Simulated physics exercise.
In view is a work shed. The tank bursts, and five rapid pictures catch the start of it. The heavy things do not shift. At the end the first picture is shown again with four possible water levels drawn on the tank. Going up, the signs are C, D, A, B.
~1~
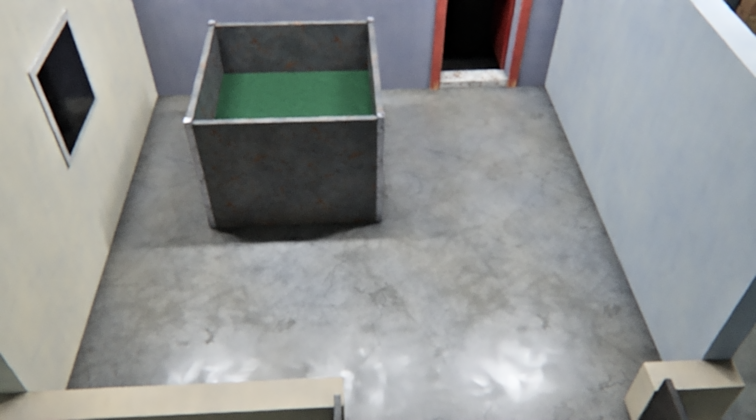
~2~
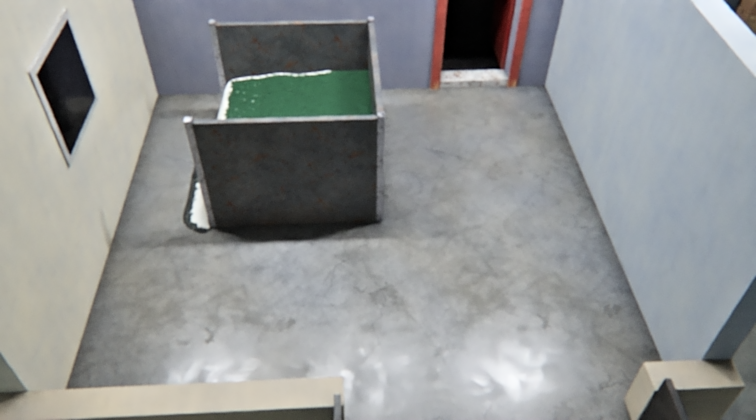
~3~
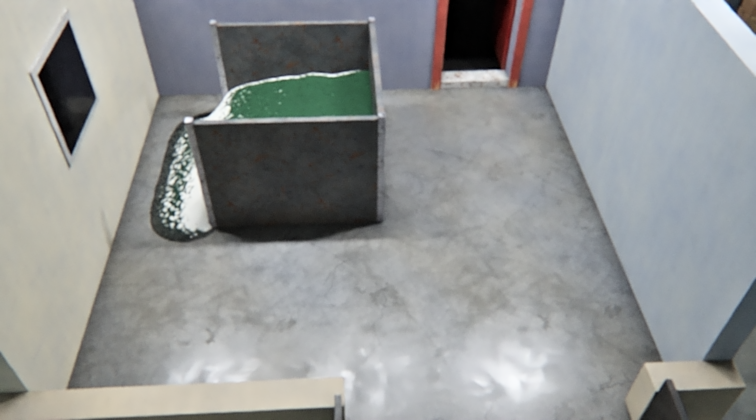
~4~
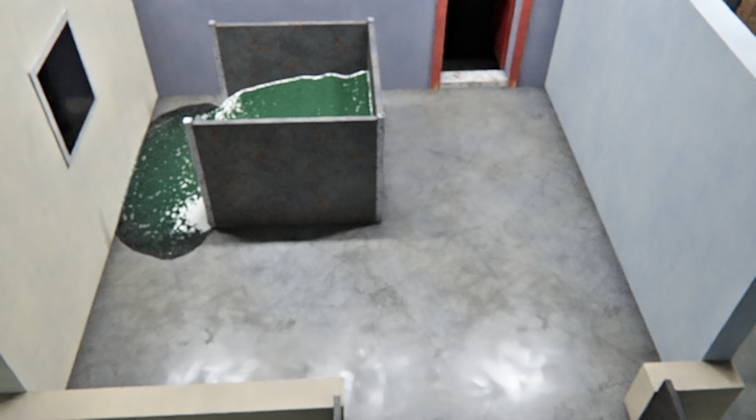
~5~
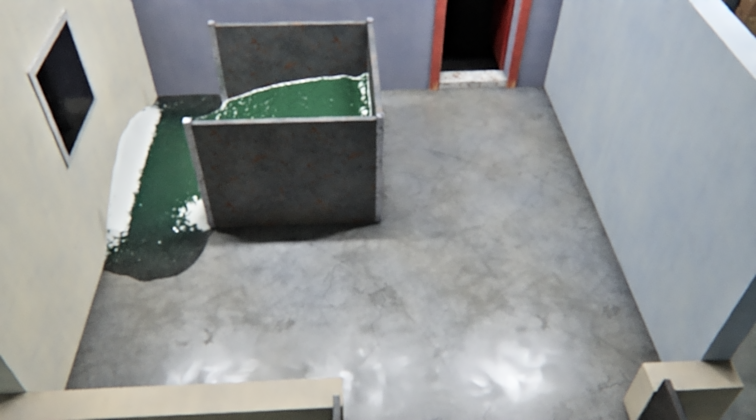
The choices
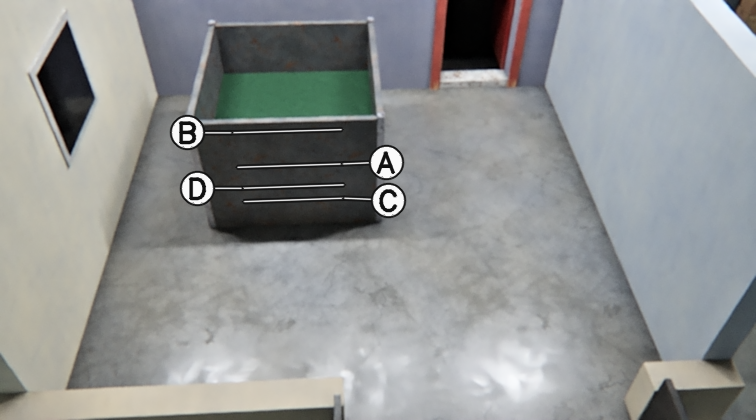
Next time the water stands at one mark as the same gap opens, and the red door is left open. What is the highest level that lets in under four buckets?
Level A.
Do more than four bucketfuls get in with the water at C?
No, that is safe.
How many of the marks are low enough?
Three.
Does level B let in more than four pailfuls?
Yes, that goes wrong.
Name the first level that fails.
Level B.
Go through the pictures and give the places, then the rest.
Water in the tank at rest, its middle at (294, 116); foot of the red doorway at (473, 87); open gate at (496, 366).
Water covers 3 % of the ground and shows as far out as (200, 223).
Water covers 6 % of the ground and shows as far out as (176, 223).
Water covers 11 % of the ground and shows as far out as (142, 244).
Water covers 13 % of the ground and shows as far out as (160, 102).
On the marked copy, A at (290, 165); B at (286, 131); C at (294, 199); D at (292, 186); from the bottom up C, D, A, B.
For level A, a bucket or two gets in.
For level B, about 8 bucketfuls get in.
For level C, nothing gets over.
For level D, nothing gets over.
